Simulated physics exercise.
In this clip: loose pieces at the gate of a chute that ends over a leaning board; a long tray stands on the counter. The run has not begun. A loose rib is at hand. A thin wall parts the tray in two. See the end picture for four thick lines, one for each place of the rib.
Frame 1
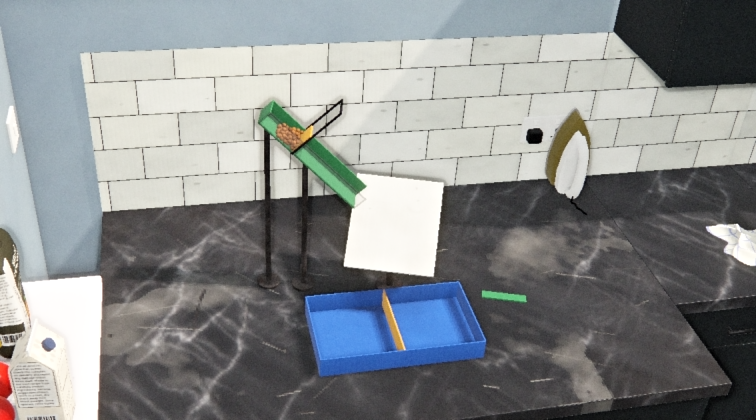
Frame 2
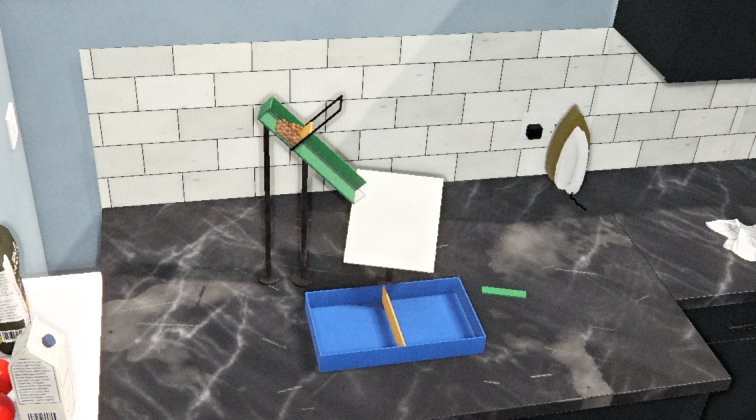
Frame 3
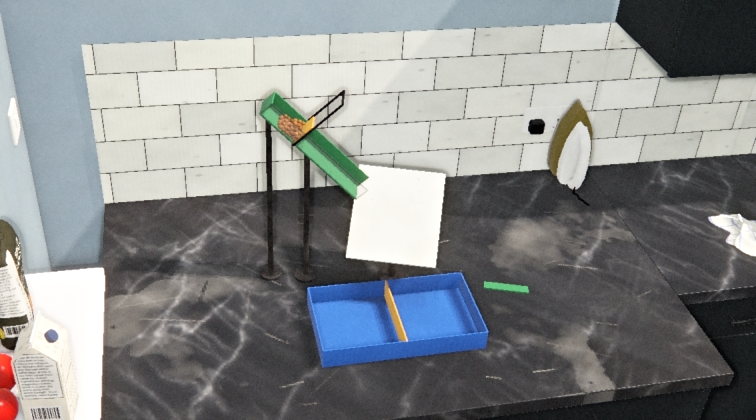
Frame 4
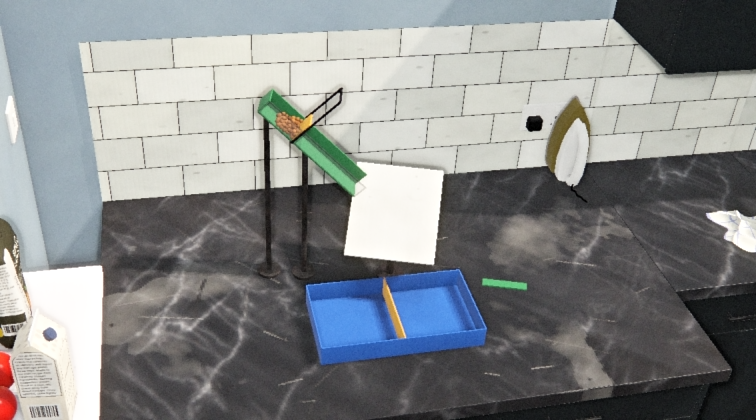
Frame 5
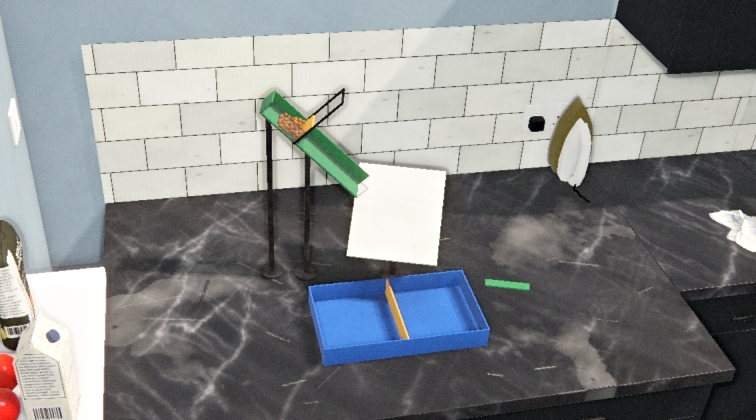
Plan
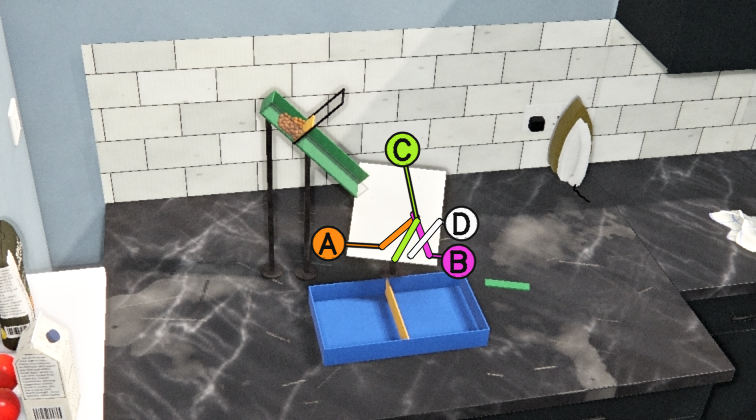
Green chute holding small brown pieces behind a black gate above a tilted white board and divided blue tray, all staying still.
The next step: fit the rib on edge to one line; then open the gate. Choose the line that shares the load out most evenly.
D works best here.
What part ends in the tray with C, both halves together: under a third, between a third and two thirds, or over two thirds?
Over two thirds.
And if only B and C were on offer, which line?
Here it is line B.
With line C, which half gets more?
Left.
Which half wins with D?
Left.
On the marked copy, line A from (416, 217) to (381, 246); line B from (413, 214) to (429, 255); line C from (417, 220) to (394, 259); line D from (439, 221) to (410, 255).
With A, of what is caught, almost all in the left half, about a tenth in the right.
With B, of what is caught, roughly a quarter in the left half, the larger part in the right.
With C, of what is caught, almost all in the left half, about a tenth in the right.
With D, of what is caught, roughly two thirds in the left half, roughly a third in the right.
